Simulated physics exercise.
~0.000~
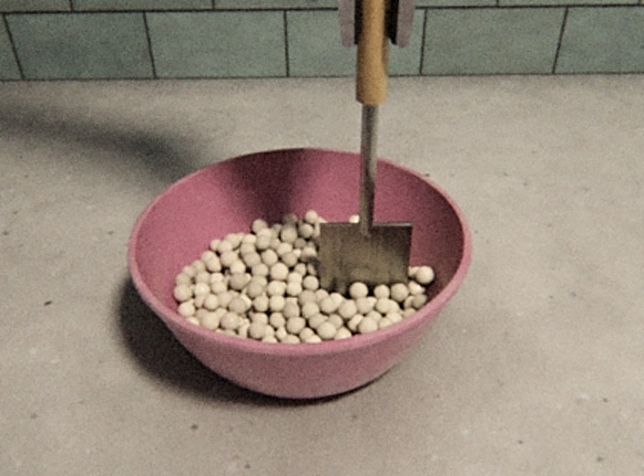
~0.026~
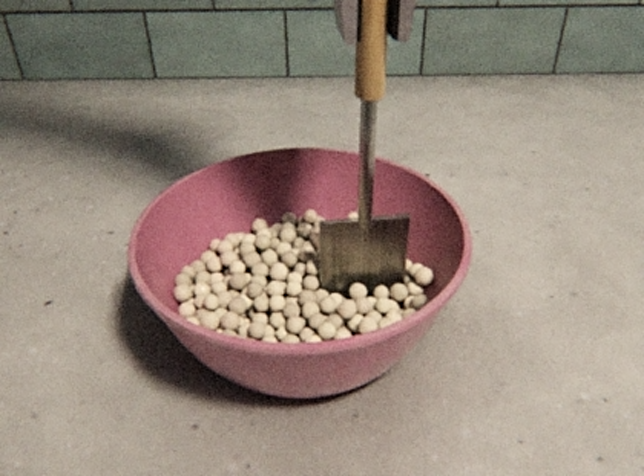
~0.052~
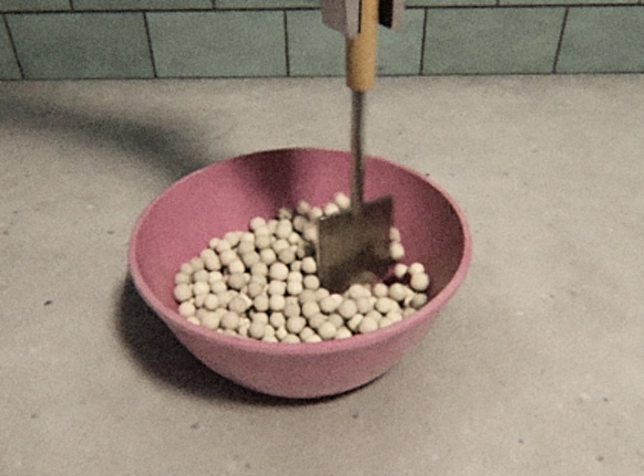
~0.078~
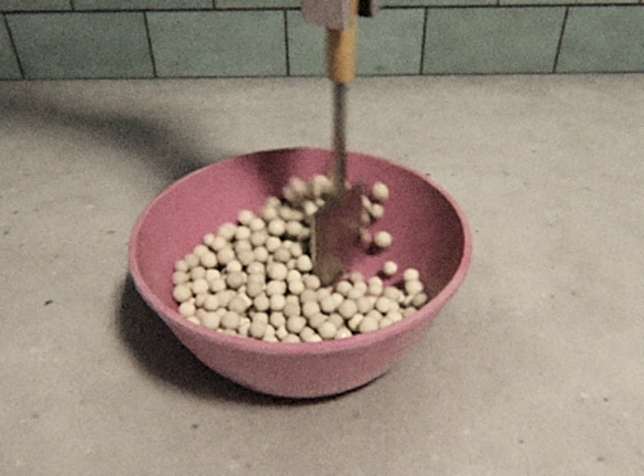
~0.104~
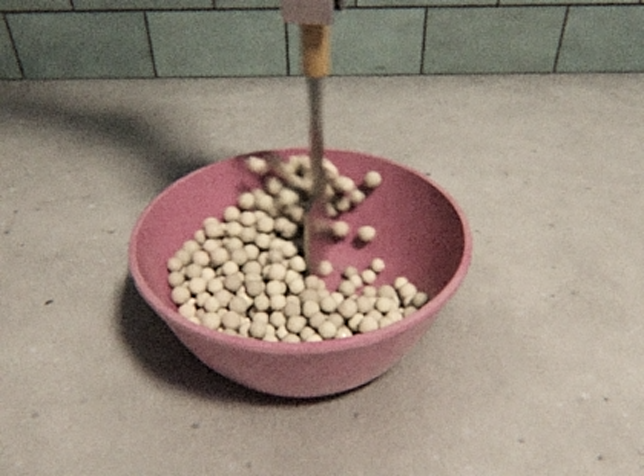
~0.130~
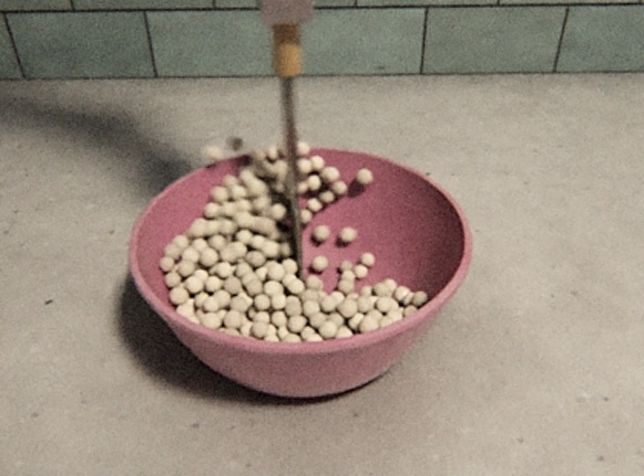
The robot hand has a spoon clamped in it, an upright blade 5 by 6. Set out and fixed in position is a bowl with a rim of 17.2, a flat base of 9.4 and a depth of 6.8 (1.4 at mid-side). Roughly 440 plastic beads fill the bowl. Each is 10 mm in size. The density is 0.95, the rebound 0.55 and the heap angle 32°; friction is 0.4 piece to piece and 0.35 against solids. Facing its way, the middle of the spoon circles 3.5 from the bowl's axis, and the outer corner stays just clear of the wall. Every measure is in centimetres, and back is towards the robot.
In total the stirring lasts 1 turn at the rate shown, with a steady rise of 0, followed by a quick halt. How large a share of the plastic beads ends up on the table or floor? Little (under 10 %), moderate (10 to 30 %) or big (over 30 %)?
Moderate.
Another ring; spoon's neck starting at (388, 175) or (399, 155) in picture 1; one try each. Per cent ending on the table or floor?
Around 20 per cent on the first try, around 0 per cent on the second.
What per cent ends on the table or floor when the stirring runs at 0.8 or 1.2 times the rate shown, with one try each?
10 % and 30 %.
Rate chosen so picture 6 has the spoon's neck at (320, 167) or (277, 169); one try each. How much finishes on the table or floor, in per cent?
Around 5 and 25 percent, in that order.
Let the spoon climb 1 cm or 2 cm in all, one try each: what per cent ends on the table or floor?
Around 15 percent, then 15 percent.
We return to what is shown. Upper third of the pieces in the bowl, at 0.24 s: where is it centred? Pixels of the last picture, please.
Roughly at (198, 282).
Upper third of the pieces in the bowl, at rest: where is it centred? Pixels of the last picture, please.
(338, 238).
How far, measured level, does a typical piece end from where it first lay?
I'd estimate close to 9 cm.
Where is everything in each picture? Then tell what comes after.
In the first frame, the spoon neck at (367, 200), 0° round; upper third of the load around (291, 284), from x 185 to 425, top at y 215; 439 in the bowl.
In the second frame, the spoon neck at (366, 195), 8° round; upper third of the load around (293, 281), from x 185 to 425, top at y 215.
In the third frame, the spoon neck at (357, 183), 29° round; upper third of the load around (301, 263), from x 180 to 420, top at y 200.
In the fourth frame, the spoon neck at (340, 173), 52° round; upper third of the load around (296, 248), from x 180 to 420, top at y 160.
In the fifth frame, the spoon neck at (317, 167), 76° round; upper third of the load around (278, 236), from x 175 to 420, top at y 125; 438 in the bowl, 1 in flight or on the tool.
In the sixth frame, the spoon neck at (292, 167), 99° round; upper third of the load around (254, 227), from x 165 to 420, top at y 95; 438 in the bowl, 1 in flight or on the tool.
After 0.24 s, 196° round, highest piece 11 above the table; 416 in the bowl, 23 in flight or on the tool.
After 0.35 s, 293° round, highest piece 9 above the table; 379 in the bowl, 23 on the table or floor, 37 in flight or on the tool.
After 0.60 s, 0° round, highest piece 6 above the table; 357 in the bowl, 82 on the table or floor.
After 1.30 s, 0° round, highest piece 5 above the table; 357 in the bowl, 82 on the table or floor.
In the end, 357 in the bowl, 82 on the table or floor. That is 19 % on the table or floor.
